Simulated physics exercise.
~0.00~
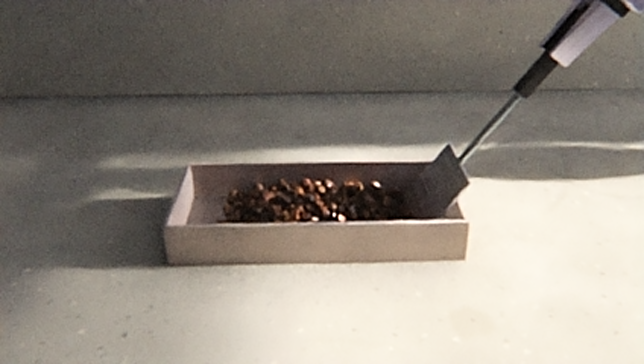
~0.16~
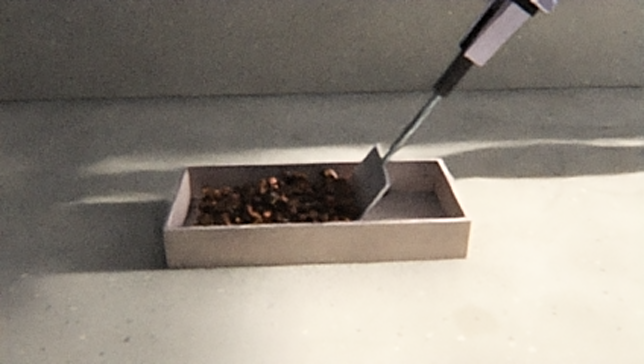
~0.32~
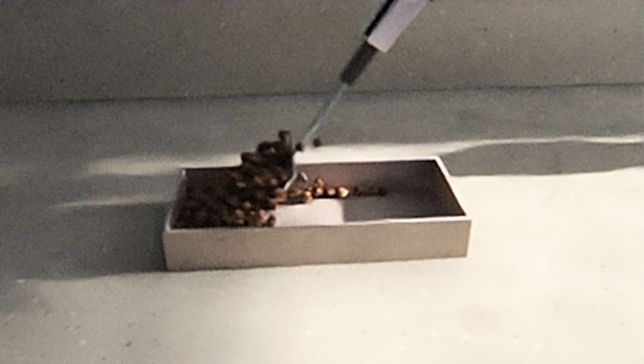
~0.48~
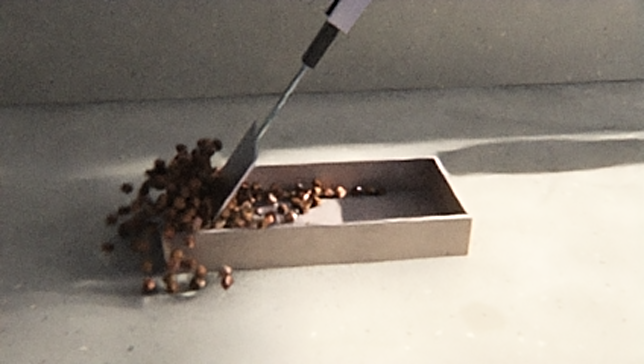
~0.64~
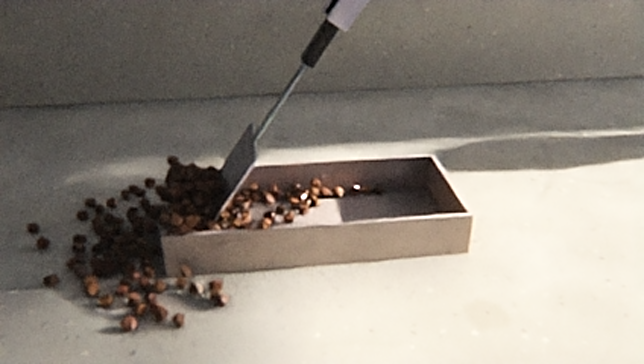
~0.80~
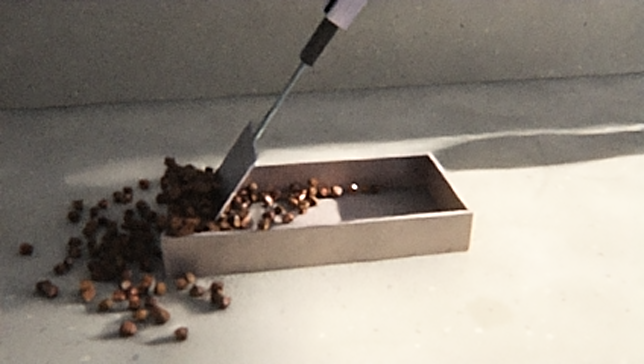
On a table top, a robot's spatula sweeping brown pellets left through a shallow tray, spilling some over the end, then stopping.
